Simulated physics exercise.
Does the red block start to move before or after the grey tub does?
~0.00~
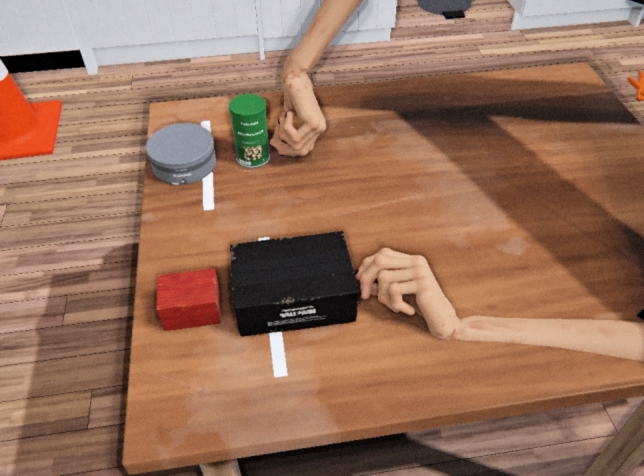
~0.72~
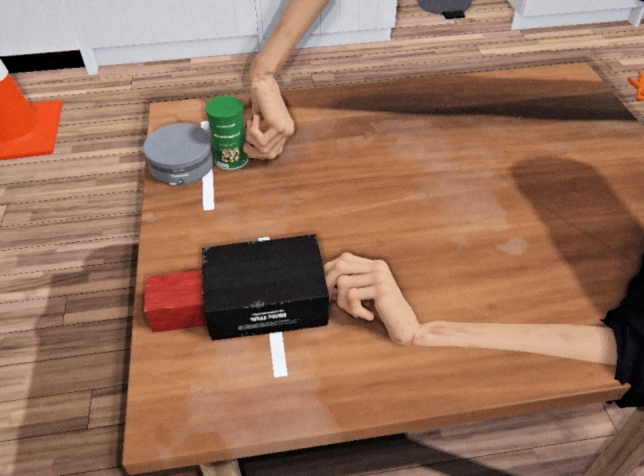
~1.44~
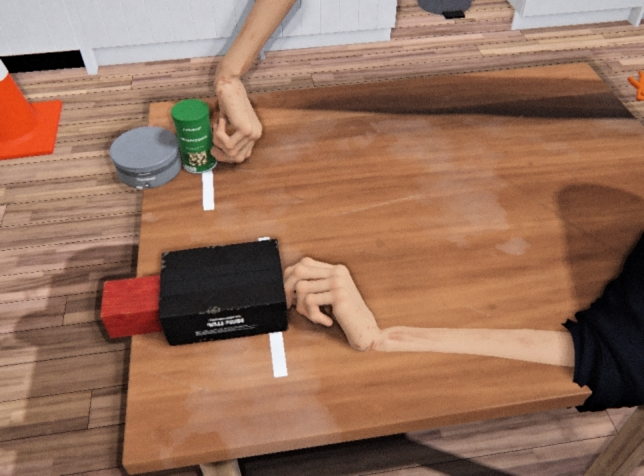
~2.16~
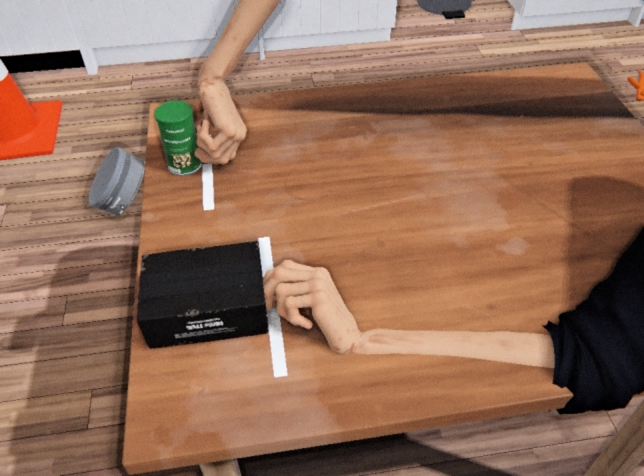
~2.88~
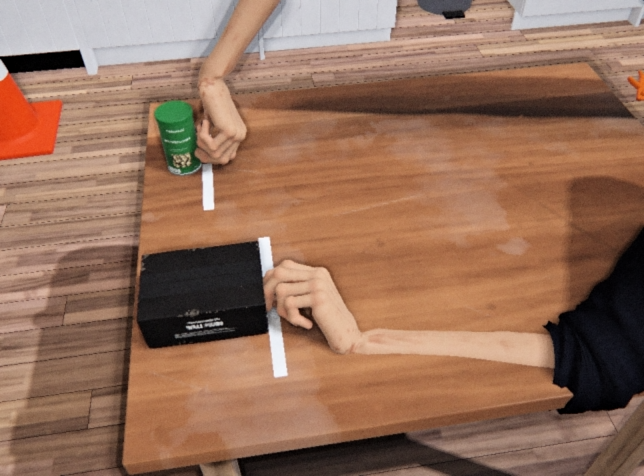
The red block starts to move before the grey tub. It is already sliding left while the tub is still in its starting place.
